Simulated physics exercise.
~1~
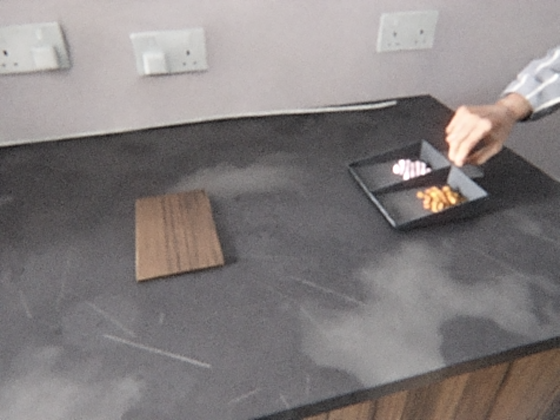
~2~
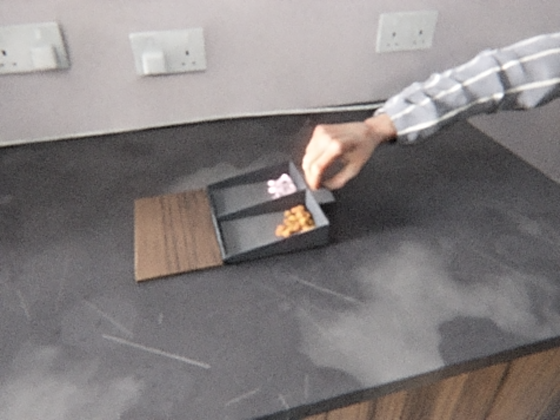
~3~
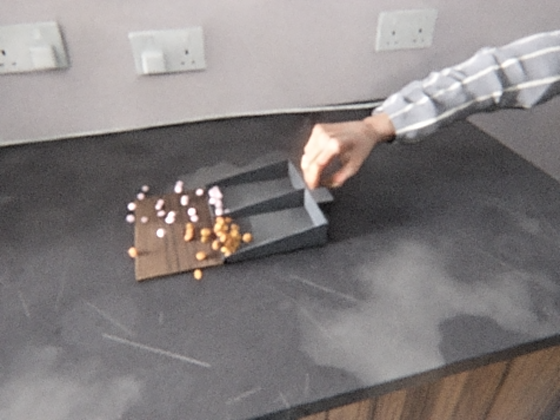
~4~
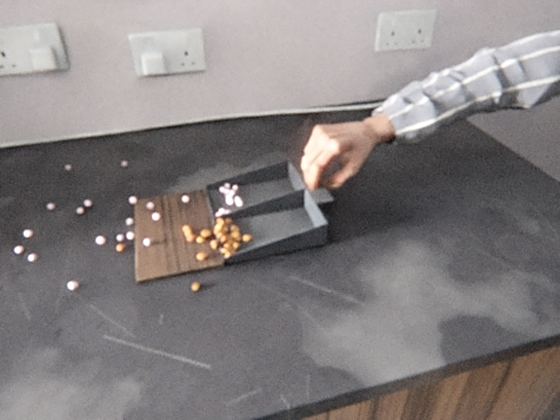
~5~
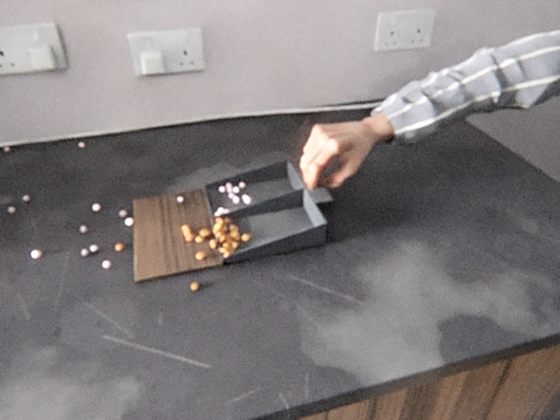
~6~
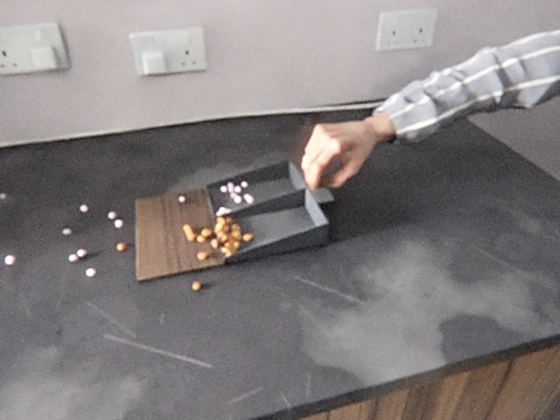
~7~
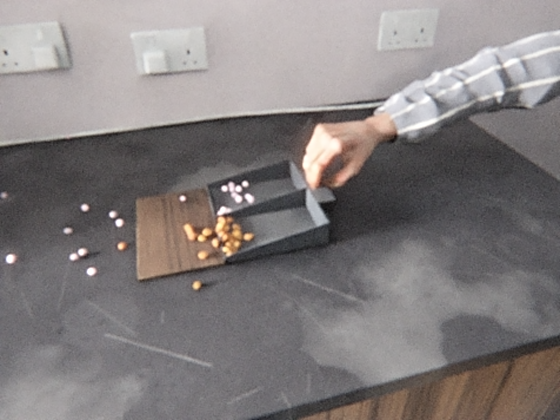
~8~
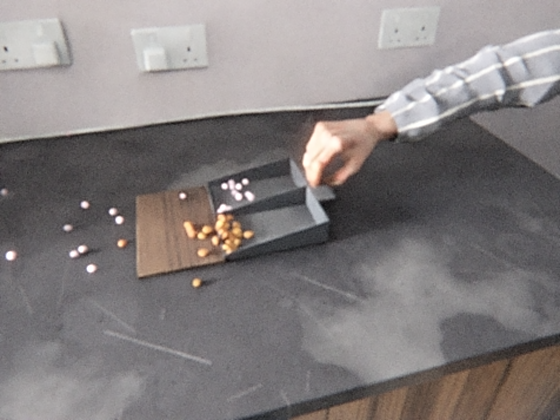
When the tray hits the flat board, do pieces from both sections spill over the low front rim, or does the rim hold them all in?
Pieces from both sections spill over the low rim. Some orange ones end up mostly on and around the board, while some pink ones scatter farther left across the dark surface.
